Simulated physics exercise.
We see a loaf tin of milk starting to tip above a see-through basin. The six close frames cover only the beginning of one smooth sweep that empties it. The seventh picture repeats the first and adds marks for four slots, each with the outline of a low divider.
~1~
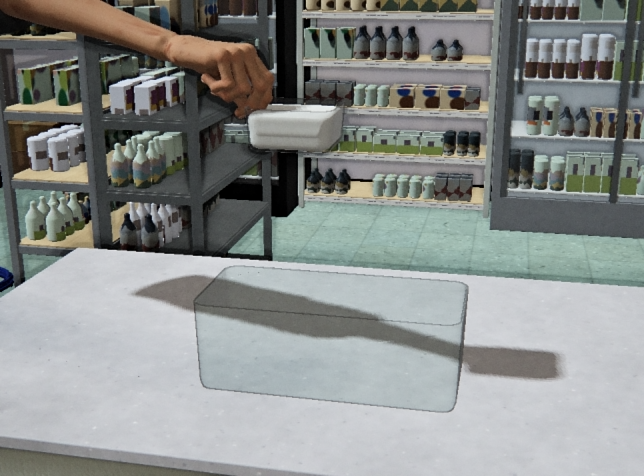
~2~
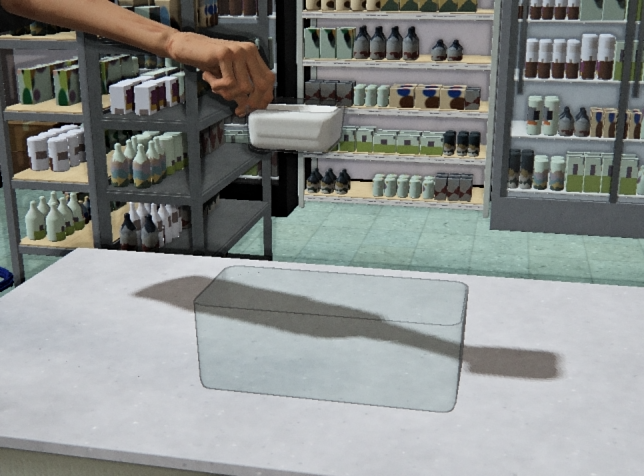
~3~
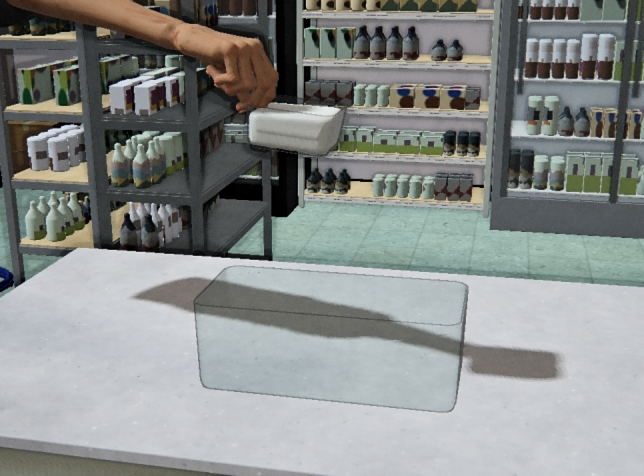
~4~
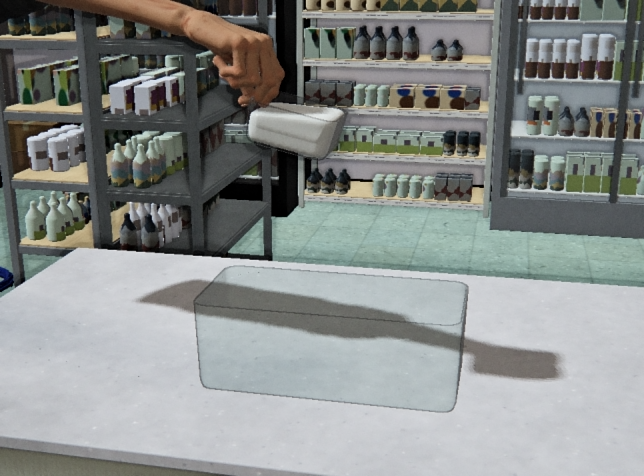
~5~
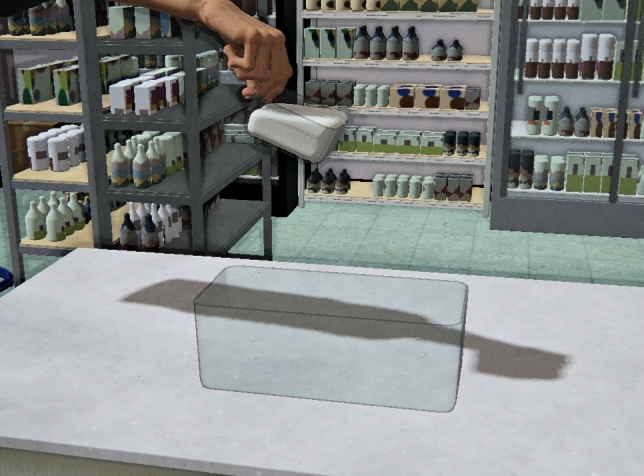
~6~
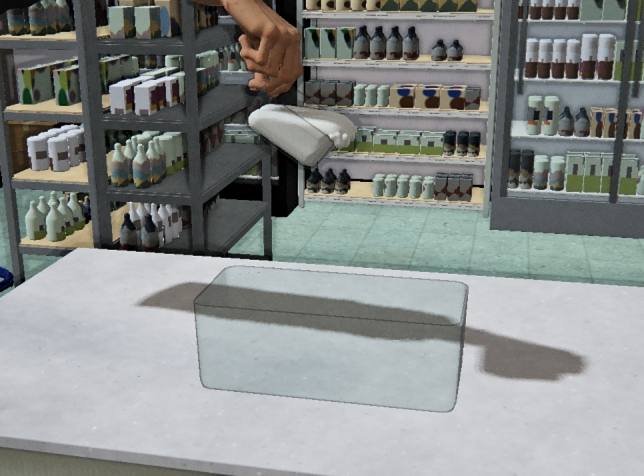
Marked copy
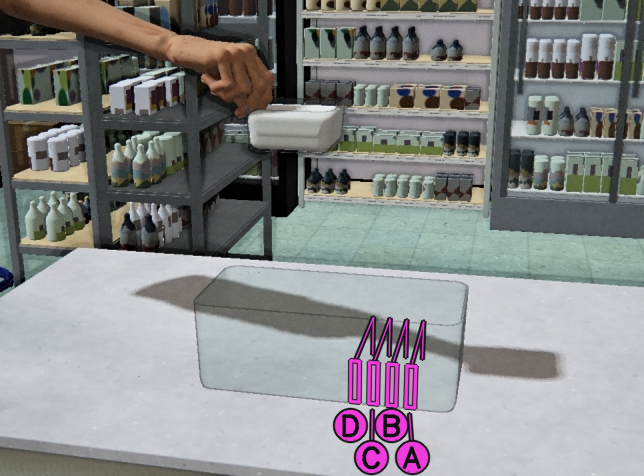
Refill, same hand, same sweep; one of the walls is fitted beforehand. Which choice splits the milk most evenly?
Slot B.
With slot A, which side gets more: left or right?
More ends on the left.
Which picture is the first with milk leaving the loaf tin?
Picture 5.
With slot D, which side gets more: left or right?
The right one.
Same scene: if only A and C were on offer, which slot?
Slot C.
In magenta, A at (409, 414); B at (390, 412); C at (372, 410); D at (353, 408).
For slot A, about 94 % ends left of the wall and 4 % right of it; 3 % is lost outside.
For slot B, about 57 % ends left of the wall and 41 % right of it.
For slot C, about 30 % ends left of the wall and 68 % right of it.
For slot D, about 19 % ends left of the wall and 78 % right of it; 3 % is lost outside.
